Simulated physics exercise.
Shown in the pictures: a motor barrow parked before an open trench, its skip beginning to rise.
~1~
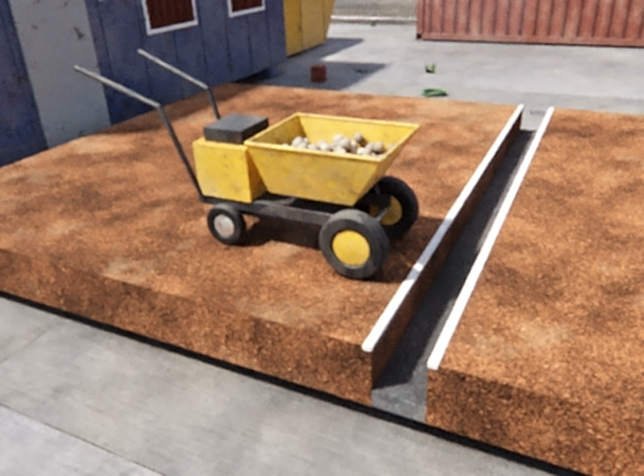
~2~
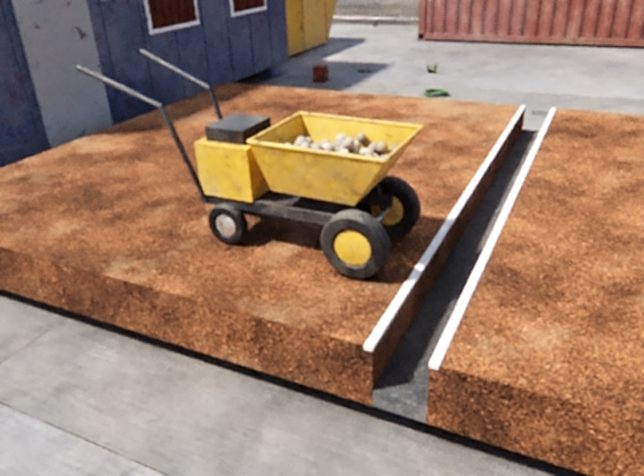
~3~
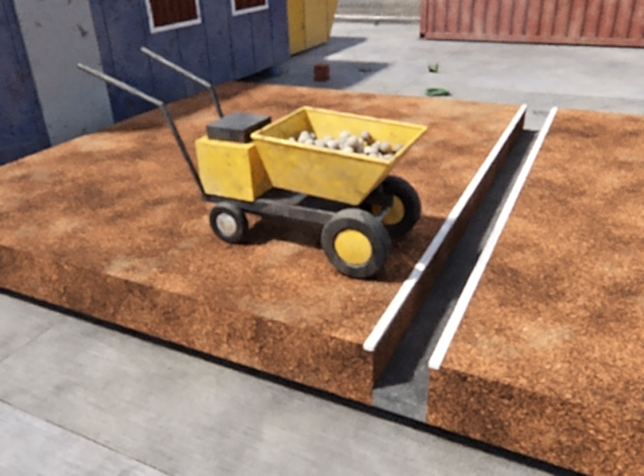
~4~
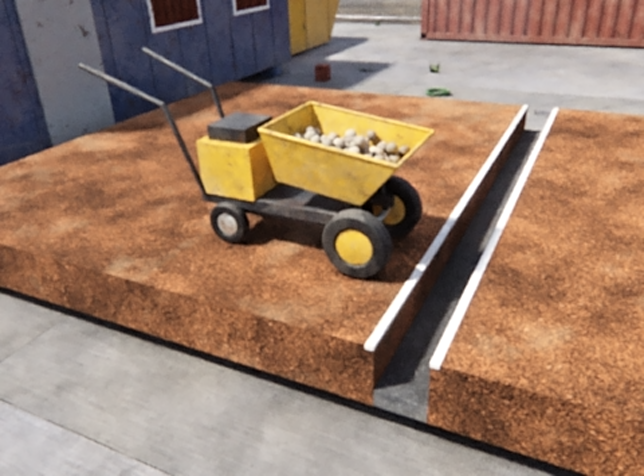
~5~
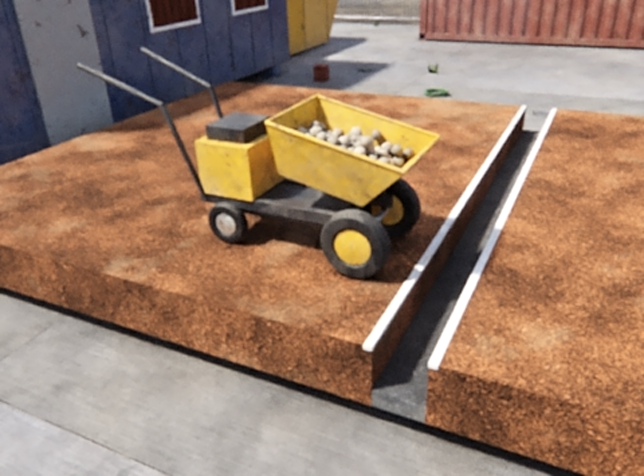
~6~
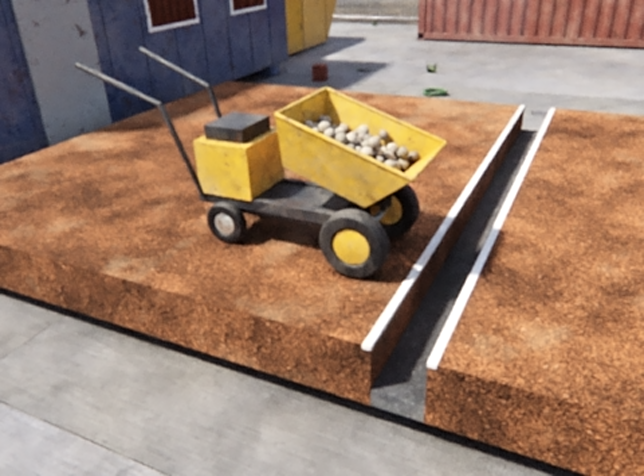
To begin with, a yellow motor barrow stands parked on brown ground beside an open trench, its level skip holding a load of river pebbles. The back of the skip then rises gradually while its front lip dips toward the right, until it is clearly tilted, the pebbles still inside.
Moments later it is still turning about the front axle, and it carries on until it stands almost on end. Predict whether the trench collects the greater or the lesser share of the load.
Inside: The lesser amount.
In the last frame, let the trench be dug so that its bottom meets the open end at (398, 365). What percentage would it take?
10 per cent, roughly.
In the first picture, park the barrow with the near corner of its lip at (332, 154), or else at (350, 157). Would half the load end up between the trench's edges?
Lab note - position 1: A majority share; position 2: A majority share.
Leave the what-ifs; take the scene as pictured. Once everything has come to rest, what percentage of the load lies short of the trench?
I'd estimate about 0 per cent of the load.
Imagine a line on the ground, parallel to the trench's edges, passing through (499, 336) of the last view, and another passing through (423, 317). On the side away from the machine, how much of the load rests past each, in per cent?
About 20 and 60 %.
Soon, skip tipped steeply; all in the skip.
A while on, skip tipped right over; most in the skip; a stray few in or heaped over the trench; a small part beyond it; a stray few falling.
Towards the end, skip tipped right over; about a third in the skip; a small part in or heaped over the trench; about two thirds beyond it.
Finally, skip tipped right over; about a third in the skip; a small part in or heaped over the trench; about two thirds beyond it.
